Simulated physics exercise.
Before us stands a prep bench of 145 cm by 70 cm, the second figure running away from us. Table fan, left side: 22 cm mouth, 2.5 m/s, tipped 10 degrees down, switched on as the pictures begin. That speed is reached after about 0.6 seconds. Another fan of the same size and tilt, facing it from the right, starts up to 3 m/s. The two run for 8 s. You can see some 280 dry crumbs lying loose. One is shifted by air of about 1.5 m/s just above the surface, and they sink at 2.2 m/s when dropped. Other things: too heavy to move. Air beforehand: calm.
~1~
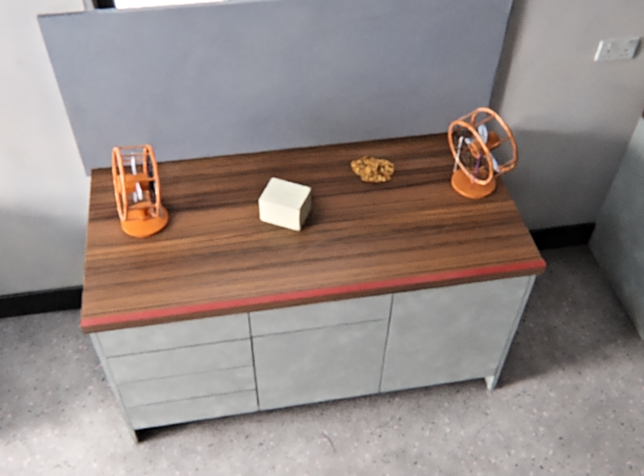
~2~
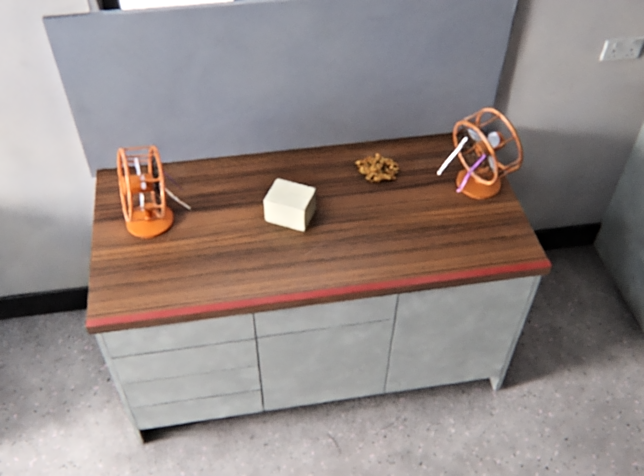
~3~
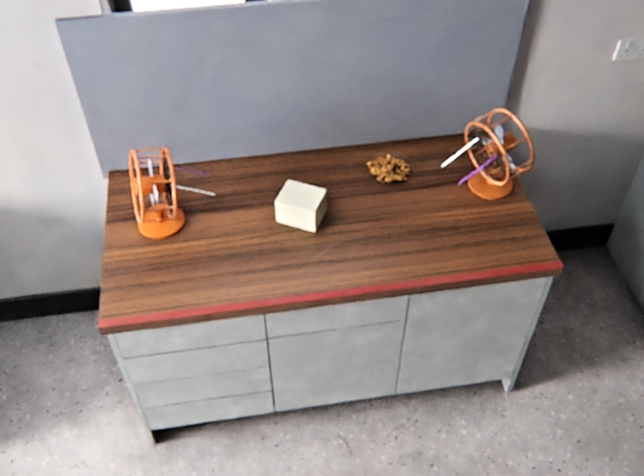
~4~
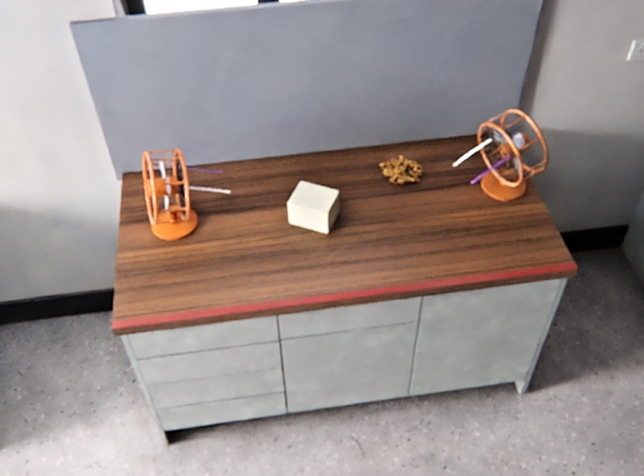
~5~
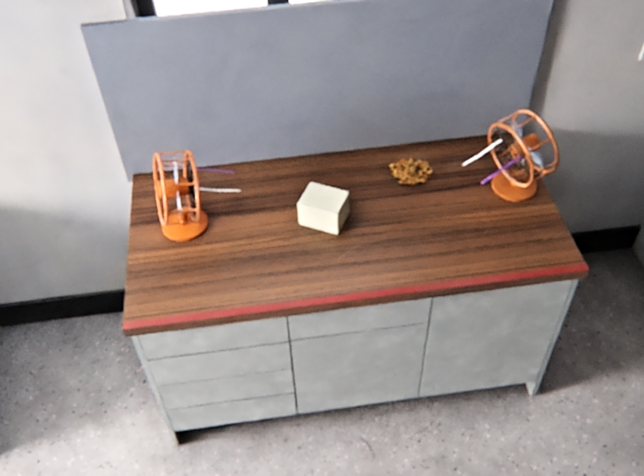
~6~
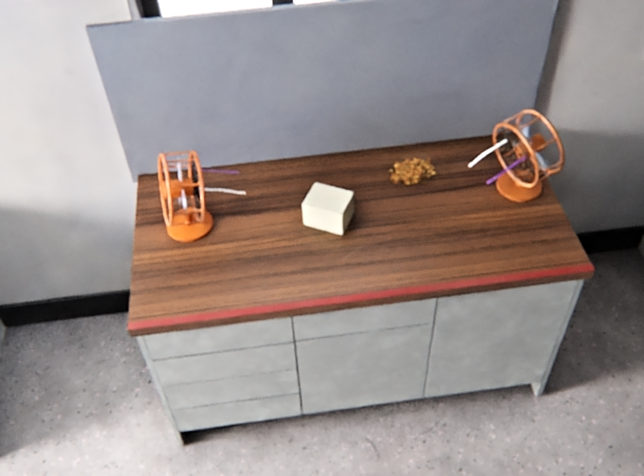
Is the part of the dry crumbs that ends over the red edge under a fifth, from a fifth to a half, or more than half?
Below a fifth over the red edge.
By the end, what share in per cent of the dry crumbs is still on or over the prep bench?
Roughly 90 in a hundred.
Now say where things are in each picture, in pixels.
In the first frame, the middle of the dry crumbs is near (372, 170), none has stirred yet, the mouth of the table fan is at (136, 183) and that of the second one at (482, 146).
In the second frame, the middle of the dry crumbs is near (376, 170), none has stirred yet and the red edge is centred on (328, 296).
In the third frame, the middle of the dry crumbs is near (387, 171), none has stirred yet and the top of a block is at (301, 195).
In the fourth frame, the middle of the dry crumbs is near (400, 172) and none has stirred yet.
In the fifth frame, the middle of the dry crumbs is near (411, 172), the farthest in sight from the table fan is at (431, 169) and about 5 % have left their places.
In the sixth frame, the middle of the dry crumbs is near (411, 170), the farthest in sight from the table fan is at (429, 160) and about 35 % have left their places.
Then, 0.8 s after the last picture, 100 % are still on the top, 0 % are over the red edge; the middle of those left on the top is near (403, 169).
Then, 1.8 s after the last picture, 93 % are still on the top, 0 % are over the red edge; the middle of those left on the top is near (403, 166).
Then, 3.6 s after the last picture, 89 % are still on the top, 0 % are over the red edge; the middle of those left on the top is near (402, 170).
Then, 7.2 s after the last picture, at the end, 0 % are over the red edge; the middle of those left on the top is near (400, 167).
